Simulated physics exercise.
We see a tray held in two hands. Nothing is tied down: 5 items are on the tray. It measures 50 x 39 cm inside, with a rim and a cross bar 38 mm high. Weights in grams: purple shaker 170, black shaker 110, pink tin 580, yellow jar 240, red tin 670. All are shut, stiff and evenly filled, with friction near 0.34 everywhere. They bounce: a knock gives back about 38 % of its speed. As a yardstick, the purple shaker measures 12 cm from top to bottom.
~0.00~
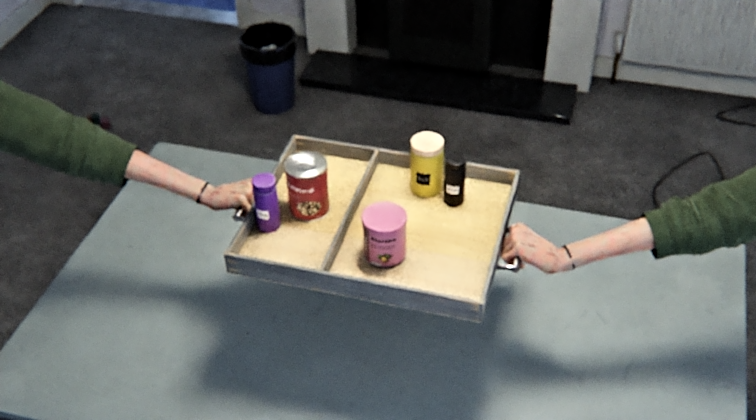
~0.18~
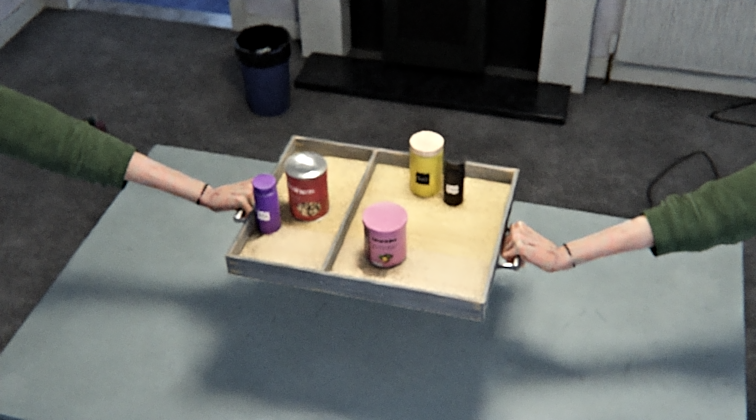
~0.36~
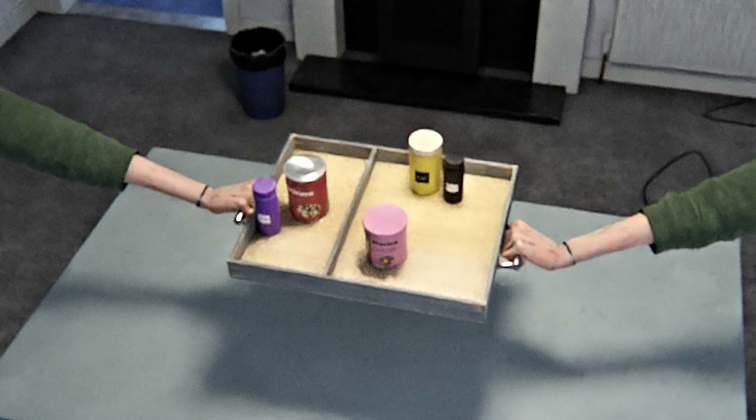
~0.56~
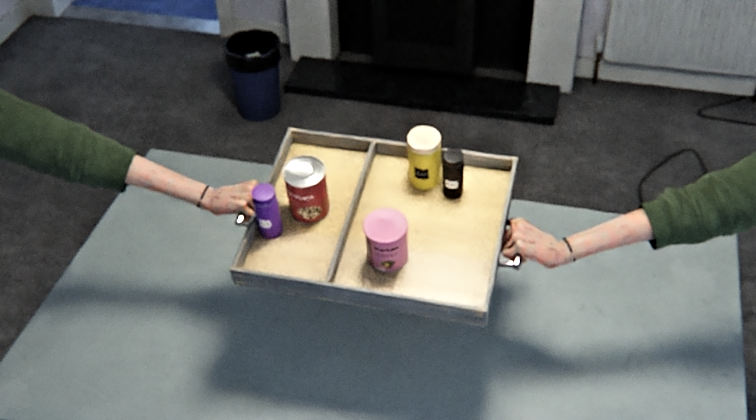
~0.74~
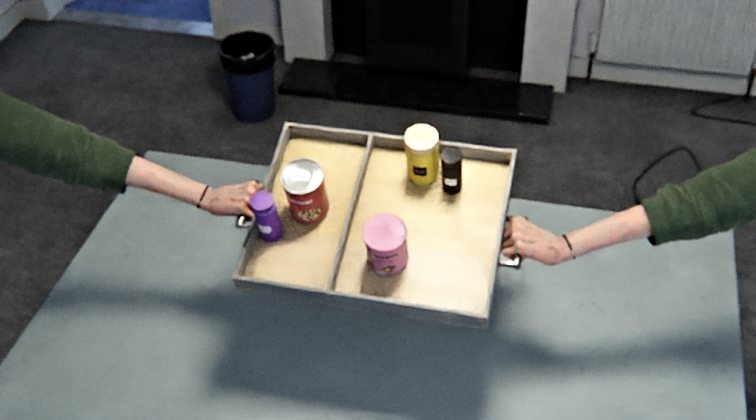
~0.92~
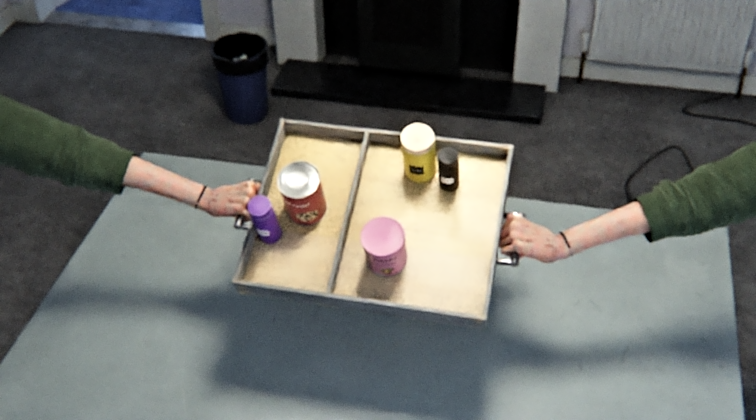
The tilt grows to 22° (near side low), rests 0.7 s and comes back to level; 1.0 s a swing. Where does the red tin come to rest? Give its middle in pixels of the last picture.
It ends at about (286, 237).
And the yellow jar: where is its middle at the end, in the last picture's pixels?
Near (408, 231).
Around 1.22 s, tray at 22°, near edge down; red tin shifted 4 cm near (299, 209); yellow jar shifted 4 cm; black shaker shifted 4 cm.
Around 1.42 s, tray at 22°, near edge down; red tin shifted 9 cm near (293, 232); yellow jar shifted 10 cm; black shaker shifted 9 cm.
Around 1.62 s, tray at 22°, near edge down; red tin shifted 16 cm near (285, 264); black shaker shifted 17 cm; yellow jar shifted 18 cm.
Around 2.12 s, tray at 17°, near edge down; red tin shifted 16 cm near (286, 259); black shaker tipped 22° against what carries it; yellow jar shifted 23 cm.
Finally (3.3 s), not toppled but over 5 cm from the start, purple shaker, black shaker, pink tin, yellow jar and red tin. Final places as that camera would see them, red tin near (286, 237).
